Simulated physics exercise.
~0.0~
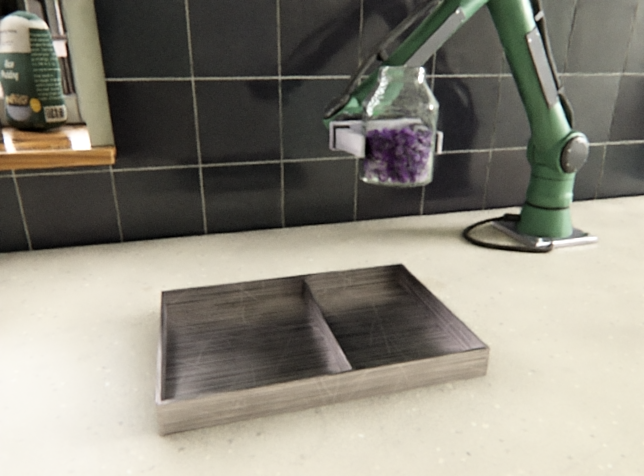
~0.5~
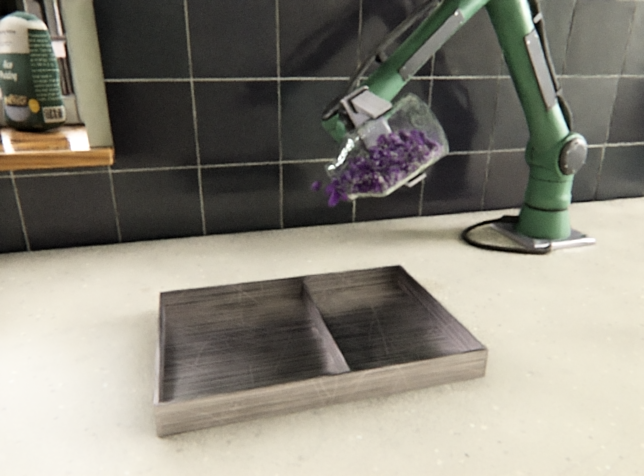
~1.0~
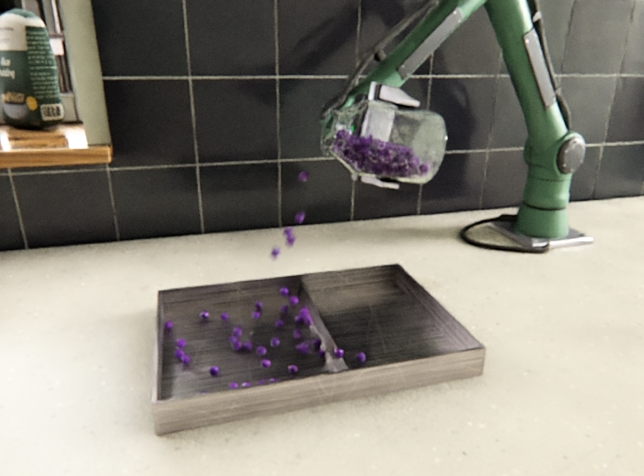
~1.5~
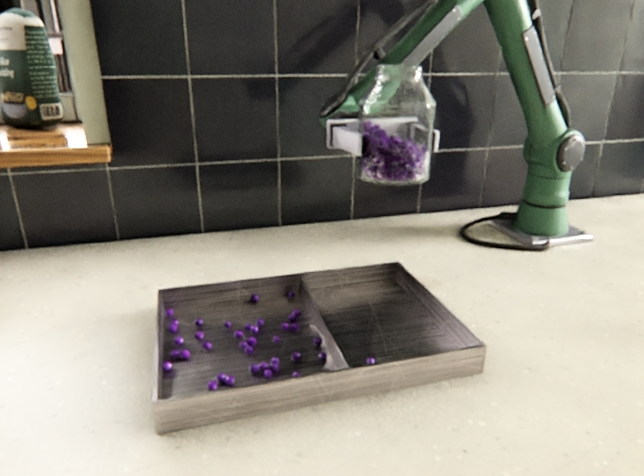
At the start, a green robotic arm holds an upright glass jar of small purple beads above a wooden tray split into two parts, set on a pale counter before dark tiles. The arm tips the jar to the left until its mouth points downward and the beads slide toward the opening. Beads tumble out and scatter mostly across the left part of the tray as the jar begins to swing back. The arm then returns the jar upright, with many beads still inside. It ends with the spilled beads lying mainly in the left part and barely any in the right.
